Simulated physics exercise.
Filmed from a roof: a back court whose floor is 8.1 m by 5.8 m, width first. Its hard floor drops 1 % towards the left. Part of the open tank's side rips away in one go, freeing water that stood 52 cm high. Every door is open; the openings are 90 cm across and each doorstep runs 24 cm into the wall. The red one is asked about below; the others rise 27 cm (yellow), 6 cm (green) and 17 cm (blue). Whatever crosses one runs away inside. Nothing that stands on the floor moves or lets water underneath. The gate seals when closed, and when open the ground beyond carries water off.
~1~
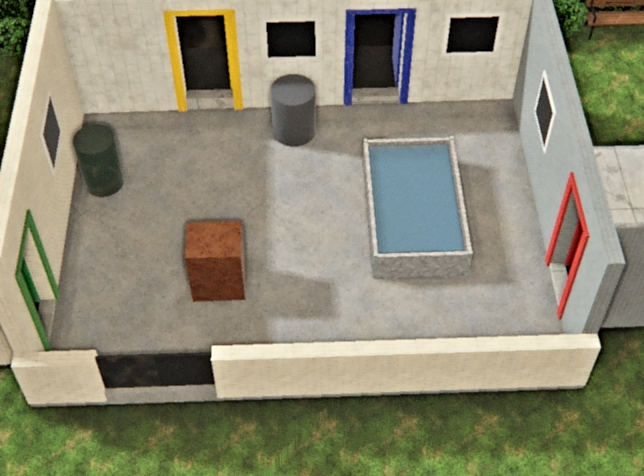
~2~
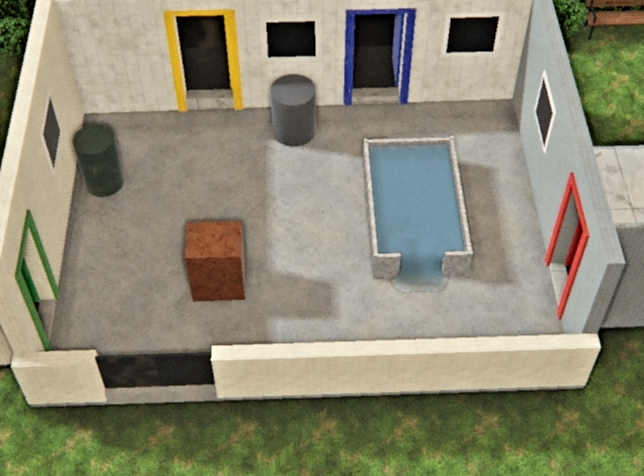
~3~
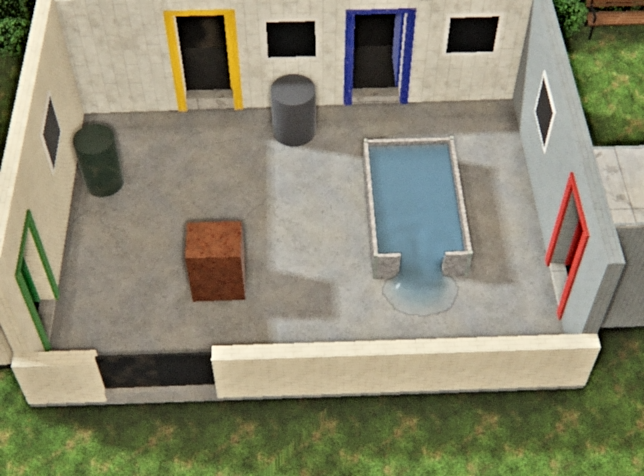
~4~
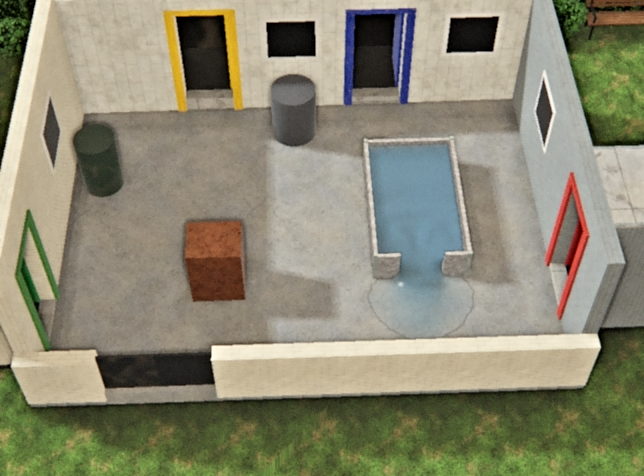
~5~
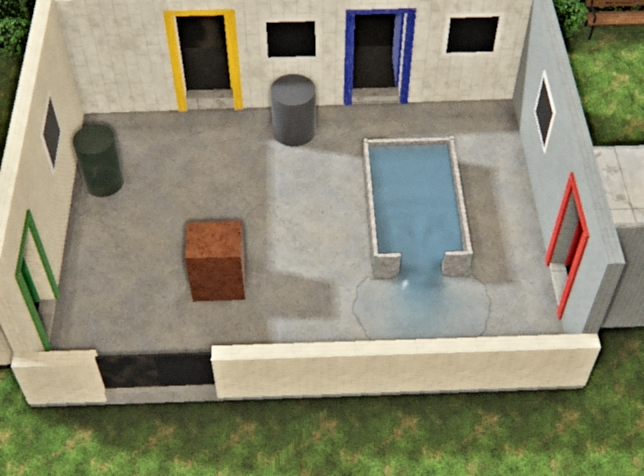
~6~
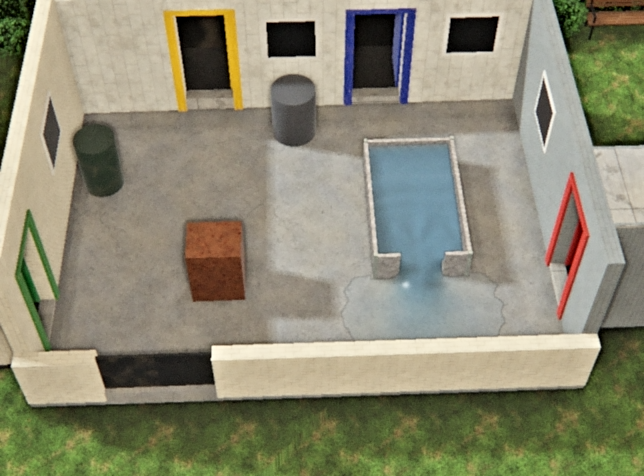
Water pouring through a gap in the near side of an open tank and spreading across a grey walled courtyard floor.
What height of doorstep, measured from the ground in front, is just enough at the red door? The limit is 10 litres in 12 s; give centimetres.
Some 6.5 cm above the ground.
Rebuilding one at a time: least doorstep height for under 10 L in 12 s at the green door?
About 10.0 cm at green.
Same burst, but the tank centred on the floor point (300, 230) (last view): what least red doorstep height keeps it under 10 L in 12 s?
Some 7.0 cm.
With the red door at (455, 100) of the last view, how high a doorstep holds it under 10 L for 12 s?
Roughly 8.0 cm.
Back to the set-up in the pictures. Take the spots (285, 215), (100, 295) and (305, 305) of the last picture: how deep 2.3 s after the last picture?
About 0, 0 and 1 cm.
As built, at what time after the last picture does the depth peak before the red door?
Around 3.0 s.
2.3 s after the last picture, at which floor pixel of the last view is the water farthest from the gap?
At about (80, 381).
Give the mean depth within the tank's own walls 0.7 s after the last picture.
Roughly 40 cm on average.
Then, 0.7 s after the last picture water covers 10 % of the floor, deepest (29 cm) near (421, 281); it has not reached the red door.
Then, 2.3 s after the last picture water covers 25 % of the floor, deepest (24 cm) near (548, 363); 8 cm at the red door, 0 litres in over its 9 cm doorstep.
Then, 11.3 s after the last picture water covers 90 % of the floor, deepest (8 cm) near (315, 120); 4 cm at the red door, 2 litres in over its 9 cm doorstep.
At the red door as built, the water peaked near 9 cm, 3.1 s after the last picture.
Run again over the same 12 s with other heights there, 17 litres in over 5.5 cm, 5 litres over 7.5 cm. The limit of 10 litres is kept from about 6.5 cm up.
